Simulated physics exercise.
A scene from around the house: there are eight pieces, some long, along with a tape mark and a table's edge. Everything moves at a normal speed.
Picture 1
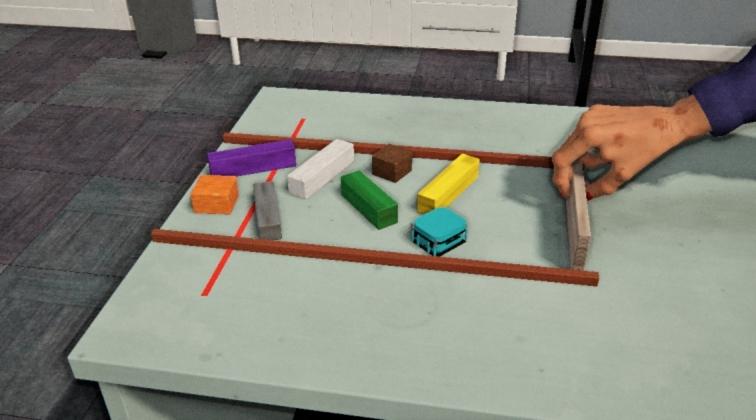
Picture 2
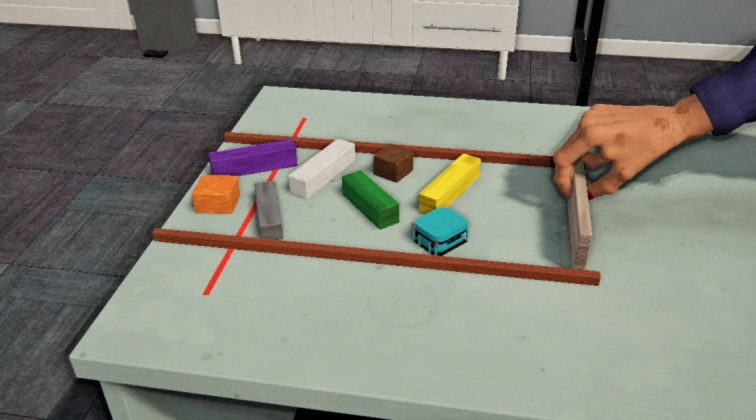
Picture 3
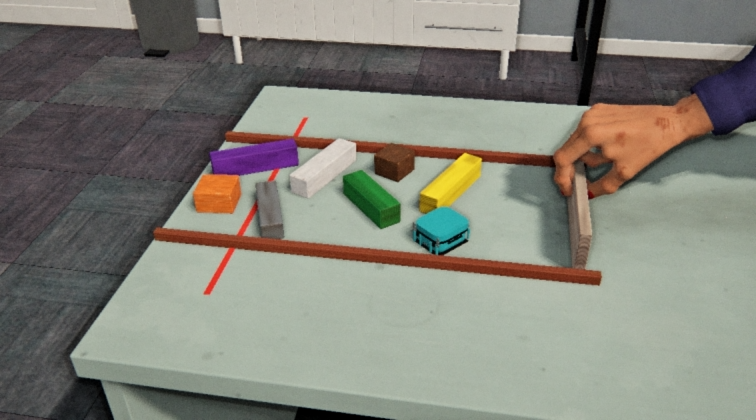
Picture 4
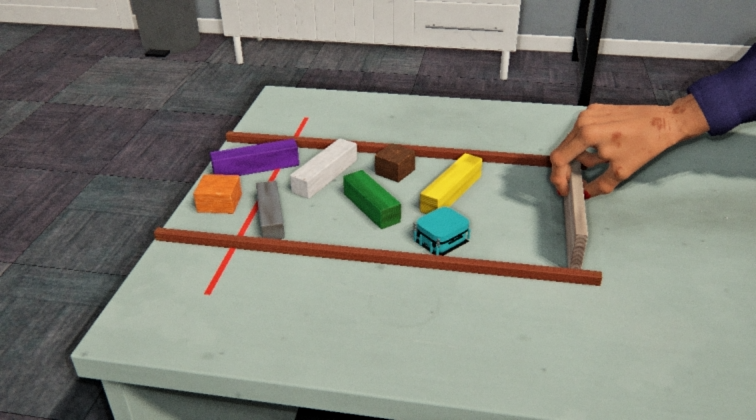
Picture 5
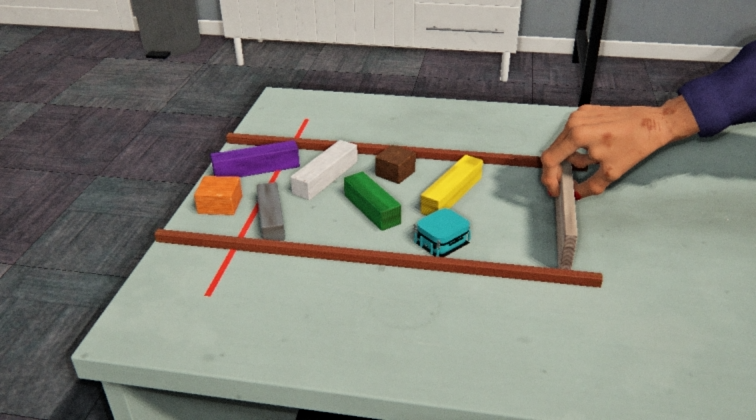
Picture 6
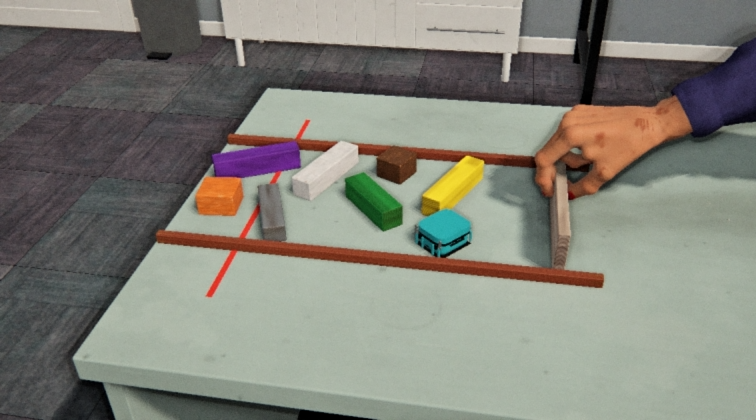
The clip shows a hand holding a board upright at the right end of two rails on a table, then moving it slightly left, while the colored blocks between the rails, some near a red line, stay essentially still.
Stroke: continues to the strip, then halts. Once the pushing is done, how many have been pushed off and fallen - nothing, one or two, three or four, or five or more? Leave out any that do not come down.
I expect only one or a pair of them will drop off.
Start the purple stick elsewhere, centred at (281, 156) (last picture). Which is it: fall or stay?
It drops down.
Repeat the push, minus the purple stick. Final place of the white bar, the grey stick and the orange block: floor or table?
Note: White bar is on by the end; grey stick is on by the end; orange block is off by the end.
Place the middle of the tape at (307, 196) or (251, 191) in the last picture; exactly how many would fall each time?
Well, you'd get 0 the first time and 3 the second time.
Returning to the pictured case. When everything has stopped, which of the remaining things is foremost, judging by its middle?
It's the white bar.
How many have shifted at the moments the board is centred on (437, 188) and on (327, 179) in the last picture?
At the one place 2, at the other 7.
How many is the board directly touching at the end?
Total: 2.
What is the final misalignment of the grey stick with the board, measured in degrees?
I'd put it at about 10°.
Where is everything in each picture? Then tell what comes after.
In the first frame, orange block (215, 195); purple stick (252, 160); grey stick (267, 211); board (575, 198); tape (263, 191).
In the second frame, purple stick (254, 159); board (577, 198).
In the third frame, grey stick (269, 209); brown block (395, 162).
In the fourth frame, orange block (218, 194); yellow stick (452, 184).
In the fifth frame, purple stick (256, 160); green stick (372, 200).
In the sixth frame, orange block (220, 196); purple stick (257, 161); grey stick (272, 212); board (558, 198); tape (267, 192).
Soon after, none off yet; orange block at rest near (220, 196); purple stick at rest near (257, 161); grey stick at rest near (272, 212).
Then, none off yet; orange block at rest near (220, 196); purple stick moved a little near (219, 160); grey stick moved a little near (247, 211).
At rest, the number that fall off is one or two; fallen, purple stick and orange block.
